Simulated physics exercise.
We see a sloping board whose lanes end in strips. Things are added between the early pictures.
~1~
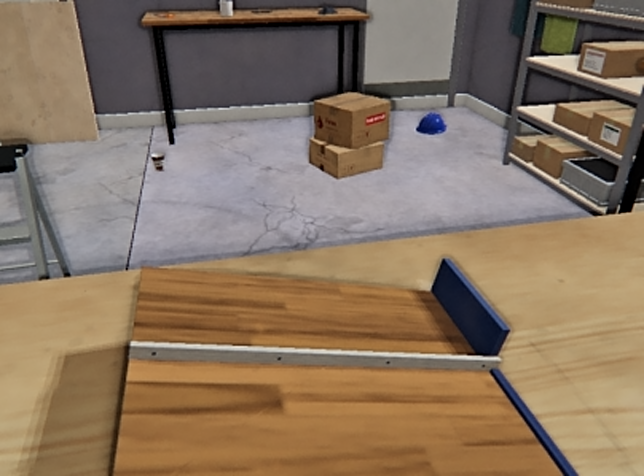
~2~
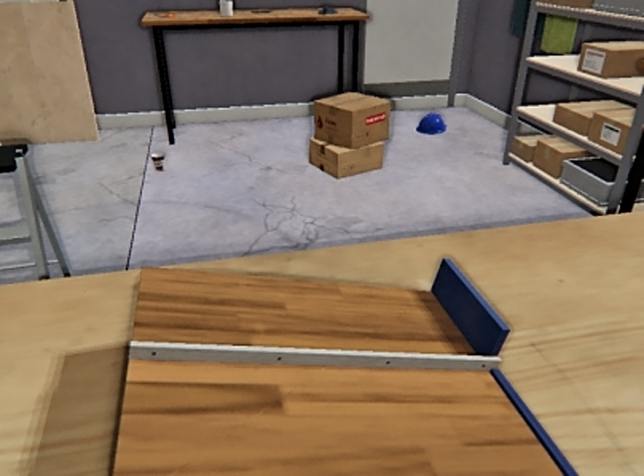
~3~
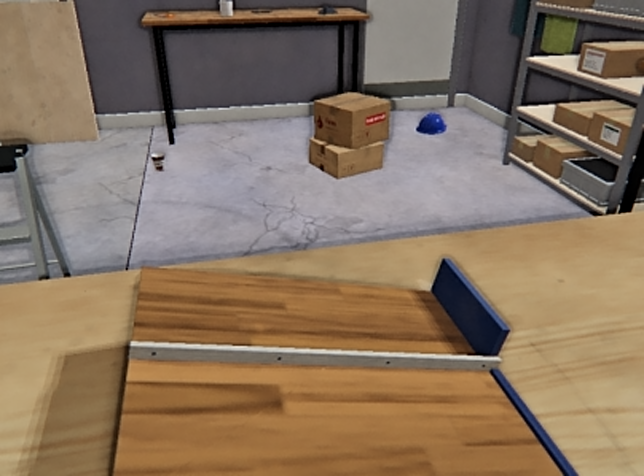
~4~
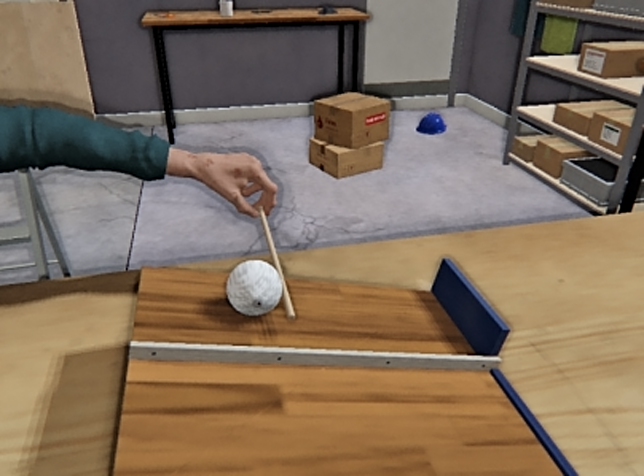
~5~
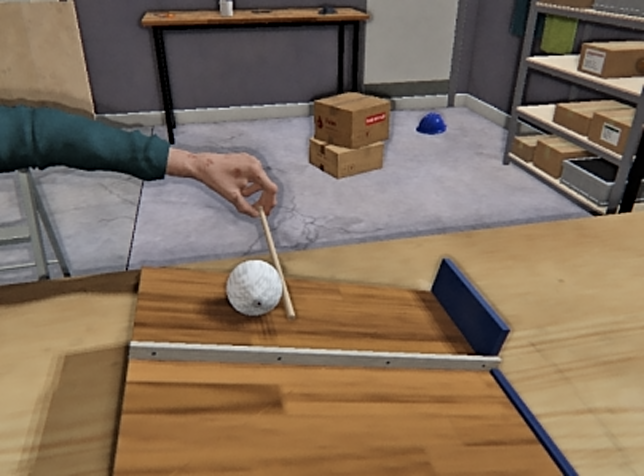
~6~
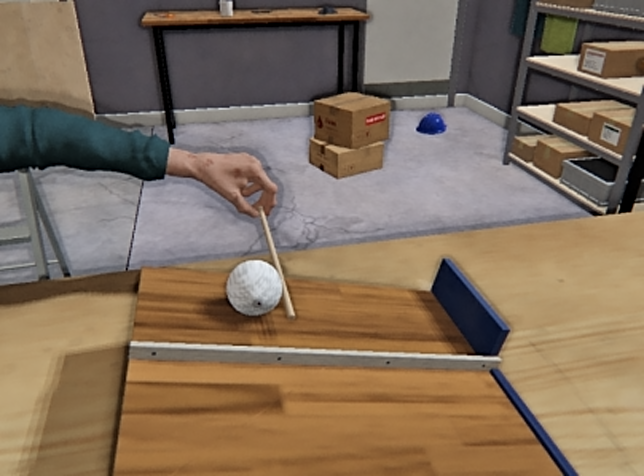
A wooden board with a pale metal strip across it and a blue upright piece at its right lies on a light wood table, seen from slightly above in a workshop-like room. Behind are stacked brown boxes, a blue helmet-like object and shelves at right. A teal-sleeved arm appears from the left, its hand holding a stick against a white onion, and both stay still, as does the camera.
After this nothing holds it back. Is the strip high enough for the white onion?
In the end the white onion gets caught.
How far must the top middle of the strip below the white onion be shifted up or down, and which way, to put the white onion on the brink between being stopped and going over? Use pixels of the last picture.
A shift of 24 pixels, going down.
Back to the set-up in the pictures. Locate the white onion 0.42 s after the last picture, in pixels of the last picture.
Near (334, 295).
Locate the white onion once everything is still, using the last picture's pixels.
At about (442, 303).
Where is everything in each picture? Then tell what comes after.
In the first picture, board (339, 347).
In the second picture, board (339, 347).
In the third picture, board (339, 347).
In the fourth picture, held back by the stick; white onion (254, 288); board (339, 347).
In the fifth picture, held back by the stick; white onion (254, 288); board (339, 347).
In the sixth picture, held back by the stick; white onion (254, 288); board (339, 347).
Then, 0.42 s later than the last frame, white onion rolling on the board near (334, 295).
When it is over, the white onion is held by the strip, near (442, 303).
